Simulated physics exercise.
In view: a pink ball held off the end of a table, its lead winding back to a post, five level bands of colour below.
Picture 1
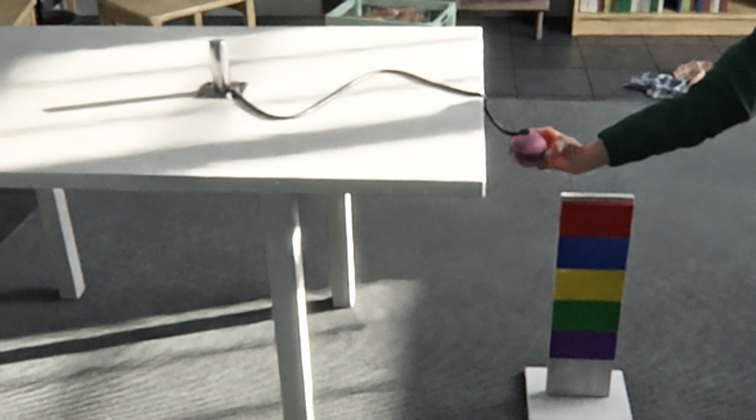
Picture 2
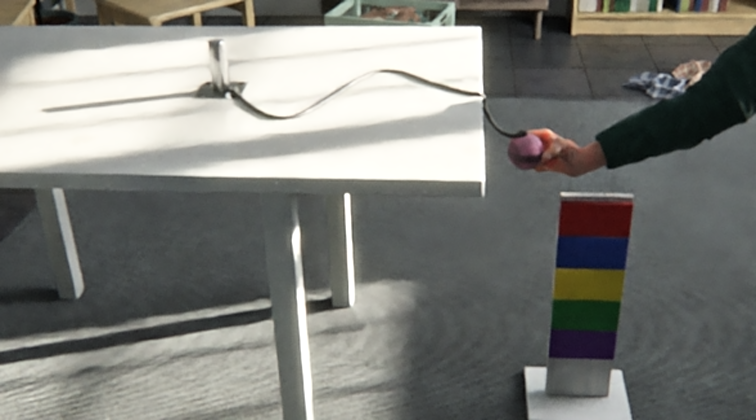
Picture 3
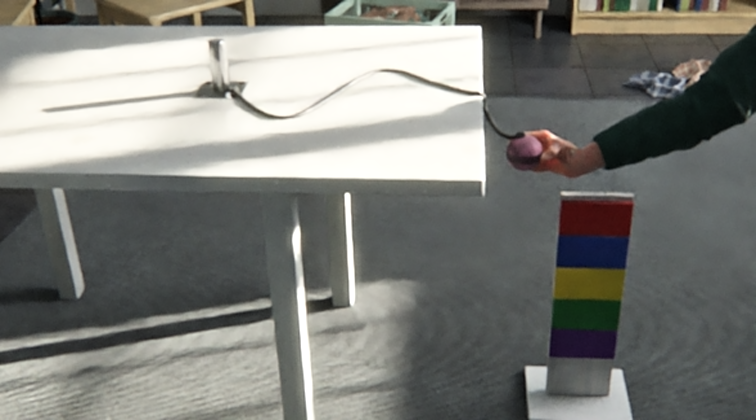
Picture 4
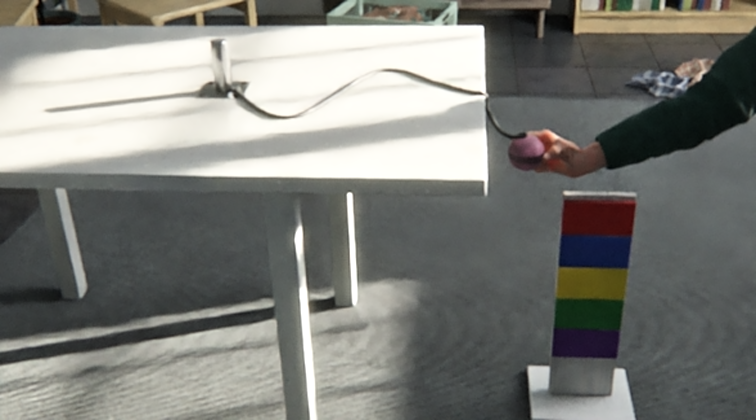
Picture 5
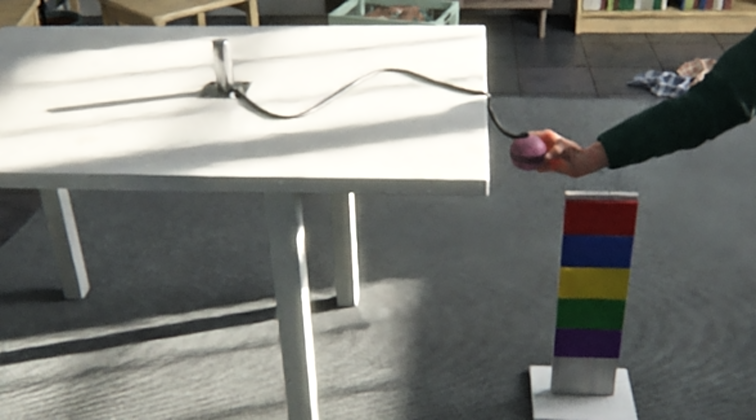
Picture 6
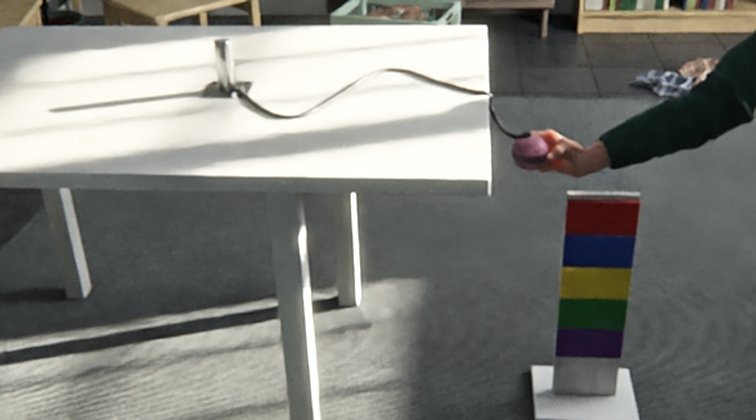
The footage shows a hand in a dark green sleeve holding a pink ball beyond the right end of a white table, its dark lead winding back to a post, above a colour-banded stand; almost nothing moves.
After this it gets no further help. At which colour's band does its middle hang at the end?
The yellow band.
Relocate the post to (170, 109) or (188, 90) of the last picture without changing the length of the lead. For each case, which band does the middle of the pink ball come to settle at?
Try one - blue; try two - blue.
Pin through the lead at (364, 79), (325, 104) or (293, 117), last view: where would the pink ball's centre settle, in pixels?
Try by try, around (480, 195), (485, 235) and (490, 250).
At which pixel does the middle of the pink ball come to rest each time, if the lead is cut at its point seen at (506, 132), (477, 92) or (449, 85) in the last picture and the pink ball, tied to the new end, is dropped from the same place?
Case by case: (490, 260), (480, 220) and (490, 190).
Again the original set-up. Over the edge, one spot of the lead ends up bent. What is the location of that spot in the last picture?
That spot is around (391, 70).
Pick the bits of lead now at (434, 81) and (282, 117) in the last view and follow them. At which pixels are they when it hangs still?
At (489, 159), then (327, 92).
Early on, ball near (513, 270); level with yellow.
Midway, ball near (455, 282); level with yellow.
Near the end, ball near (498, 284); level with yellow.
Finally, ball near (486, 286); level with yellow. The lead holds its middle at yellow.
